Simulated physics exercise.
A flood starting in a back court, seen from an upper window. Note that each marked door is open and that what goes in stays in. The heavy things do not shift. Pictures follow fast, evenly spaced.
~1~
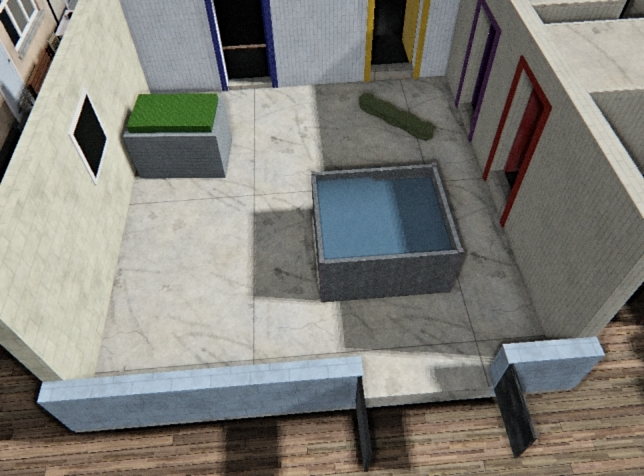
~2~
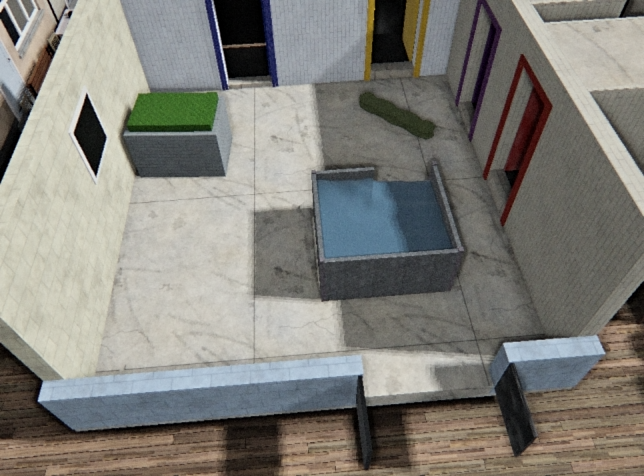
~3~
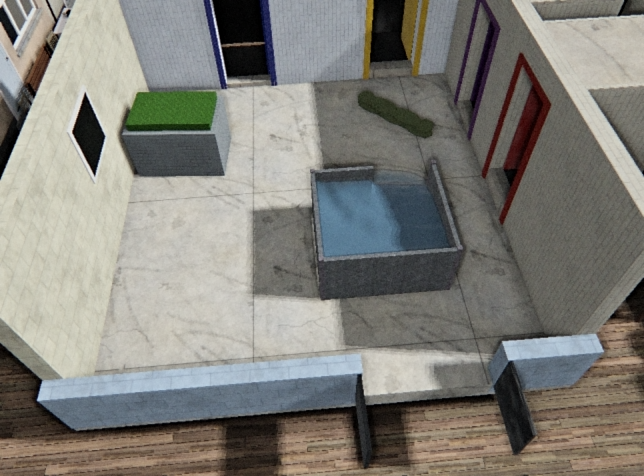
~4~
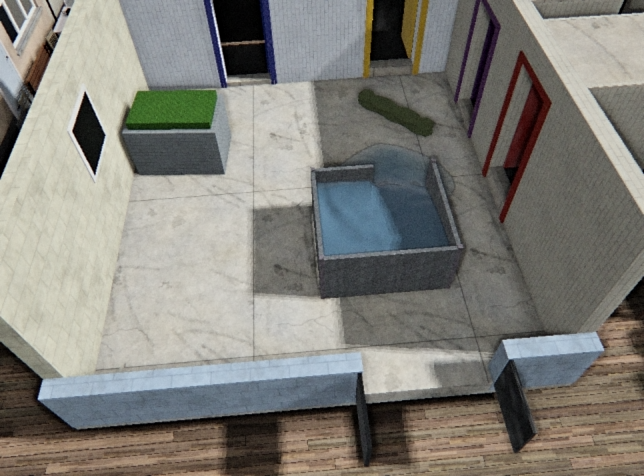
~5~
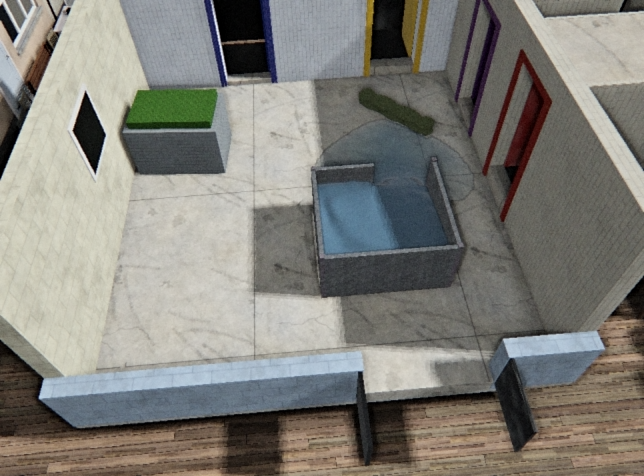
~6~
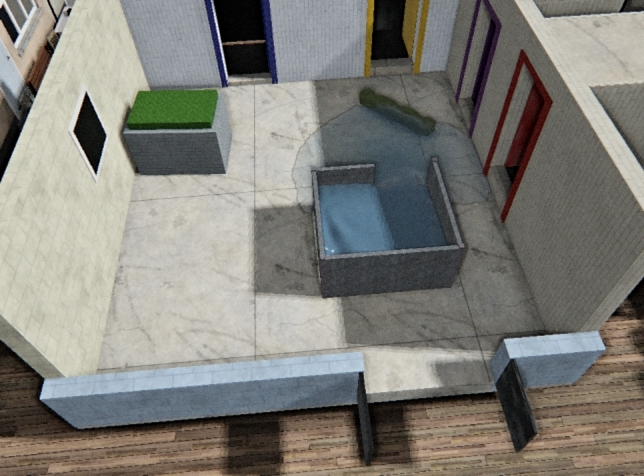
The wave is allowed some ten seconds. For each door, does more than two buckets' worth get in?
Door by door: The yellow door, no; the blue door, yes; the purple door, yes; the red door, no.
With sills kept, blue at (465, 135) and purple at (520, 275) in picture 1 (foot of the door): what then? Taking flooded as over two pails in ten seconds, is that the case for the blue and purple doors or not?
Blue: Gets flooded; purple: Does not flood.
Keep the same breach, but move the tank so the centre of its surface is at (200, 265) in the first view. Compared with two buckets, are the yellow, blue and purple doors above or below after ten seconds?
As I see it, the yellow door stays within the limit, the blue door overshoots and the purple door stays within the limit.
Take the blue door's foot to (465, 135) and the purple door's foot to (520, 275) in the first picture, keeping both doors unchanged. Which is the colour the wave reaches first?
The blue door.
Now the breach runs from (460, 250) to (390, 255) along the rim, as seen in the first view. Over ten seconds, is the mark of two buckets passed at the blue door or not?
Here's my take: The blue door comes in lower.
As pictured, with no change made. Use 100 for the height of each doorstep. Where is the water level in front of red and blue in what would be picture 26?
10 and 150 %, in that order.
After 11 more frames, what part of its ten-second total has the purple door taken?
Something like 60 in a hundred.
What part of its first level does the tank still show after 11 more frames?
About 46 per cent.
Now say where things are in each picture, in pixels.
In the first frame, still water in the open tank at (382, 214).
In the second frame, the front is at a hidden place, out from the gap on the open tank's far side.
In the third frame, water pours out on the open tank's far side and has run to a hidden place.
In the fourth frame, the front is at (374, 148), out from the gap on the open tank's far side.
In the fifth frame, water pours out on the open tank's far side and has run to (385, 122).
In the sixth frame, water pours out on the open tank's far side and has run to (357, 108).
A moment on, water covers 30 % of the floor; the yellow door not reached, the blue door not reached, the purple door under two buckets in, the red door wet at the sill, nothing in.
Next, water covers 40 % of the floor; the yellow door wet at the sill, nothing in, the blue door under two buckets in, the purple door over two buckets in, the red door wet at the sill, nothing in.
Then, water covers 45 % of the floor; the yellow door wet at the sill, nothing in, the blue door over two buckets in, the purple door far over two buckets in, the red door wet at the sill, nothing in.
Later, water covers 65 % of the floor; the yellow door wet at the sill, nothing in, the blue door over two buckets in, the purple door far over two buckets in, the red door wet at the sill, nothing in.
In the end, water covers 90 % of the floor; the yellow door wet at the sill, nothing in, the blue door far over two buckets in, the purple door far over two buckets in, the red door wet at the sill, nothing in.
